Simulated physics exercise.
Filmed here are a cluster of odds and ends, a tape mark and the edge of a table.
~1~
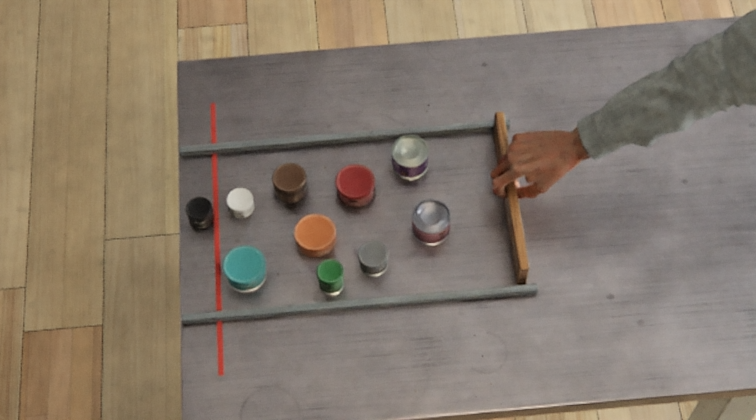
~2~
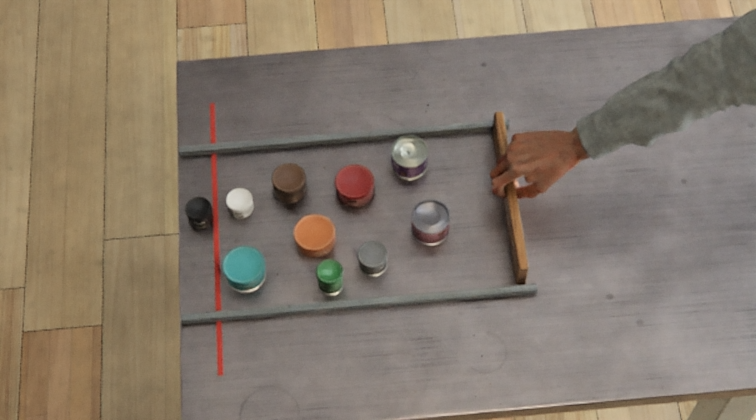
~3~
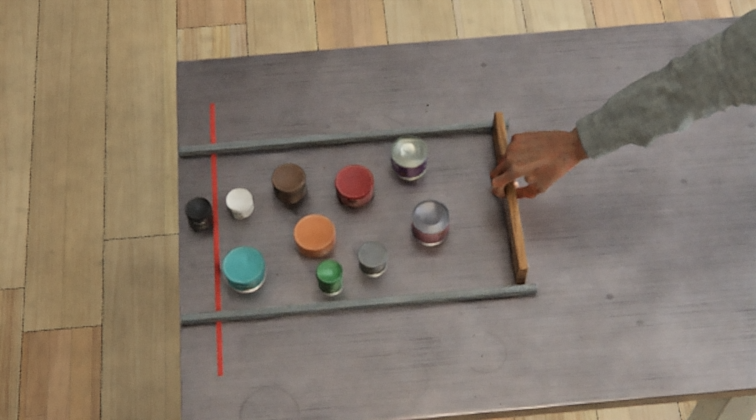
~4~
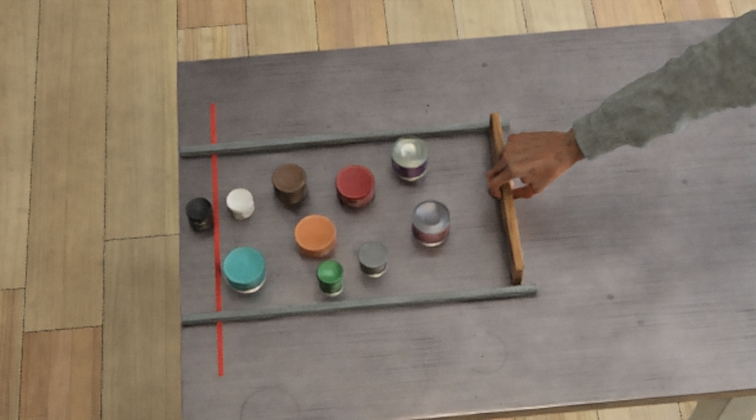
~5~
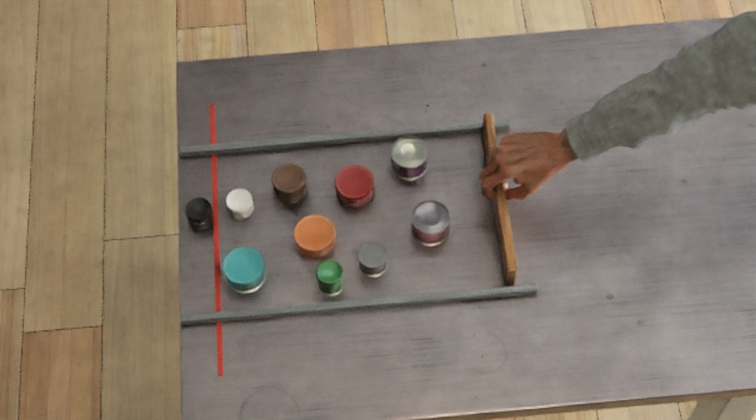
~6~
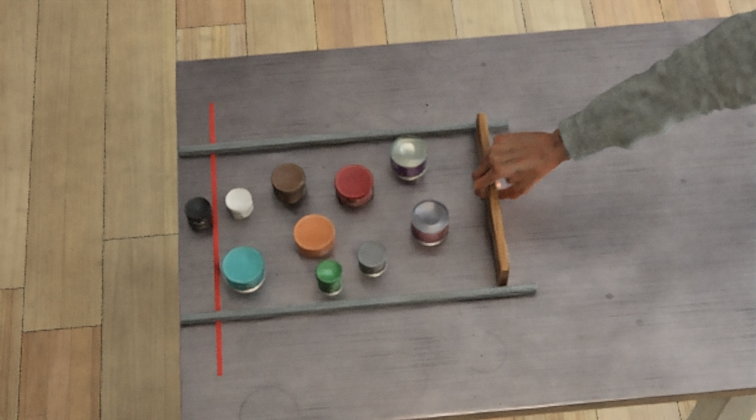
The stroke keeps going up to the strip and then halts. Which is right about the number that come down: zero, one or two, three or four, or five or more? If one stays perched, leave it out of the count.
The right one is five or more.
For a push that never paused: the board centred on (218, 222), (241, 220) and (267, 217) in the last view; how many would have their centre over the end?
By position: 5 / 1 / 0.
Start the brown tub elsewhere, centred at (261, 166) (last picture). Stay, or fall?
From that start, the object then does not stay.
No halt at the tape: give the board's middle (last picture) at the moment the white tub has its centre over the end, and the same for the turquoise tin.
The middle is at (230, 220) when it's the white tub, and at (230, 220) when it's the turquoise tin.
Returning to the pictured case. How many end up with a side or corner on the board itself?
Number in contact with it: 5.
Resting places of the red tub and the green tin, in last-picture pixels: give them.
Around (195, 208), then around (203, 297).
Soon after, none off yet; black tub at rest near (199, 214); white tub at rest near (240, 204); turquoise tin at rest near (244, 269).
After that, none off yet; black tub at rest near (199, 214); white tub moving near (236, 206); turquoise tin at rest near (242, 271).
In the end, the number that fall off is five or more; gone, orange tub, brown tub, turquoise tin, white tub and black tub.
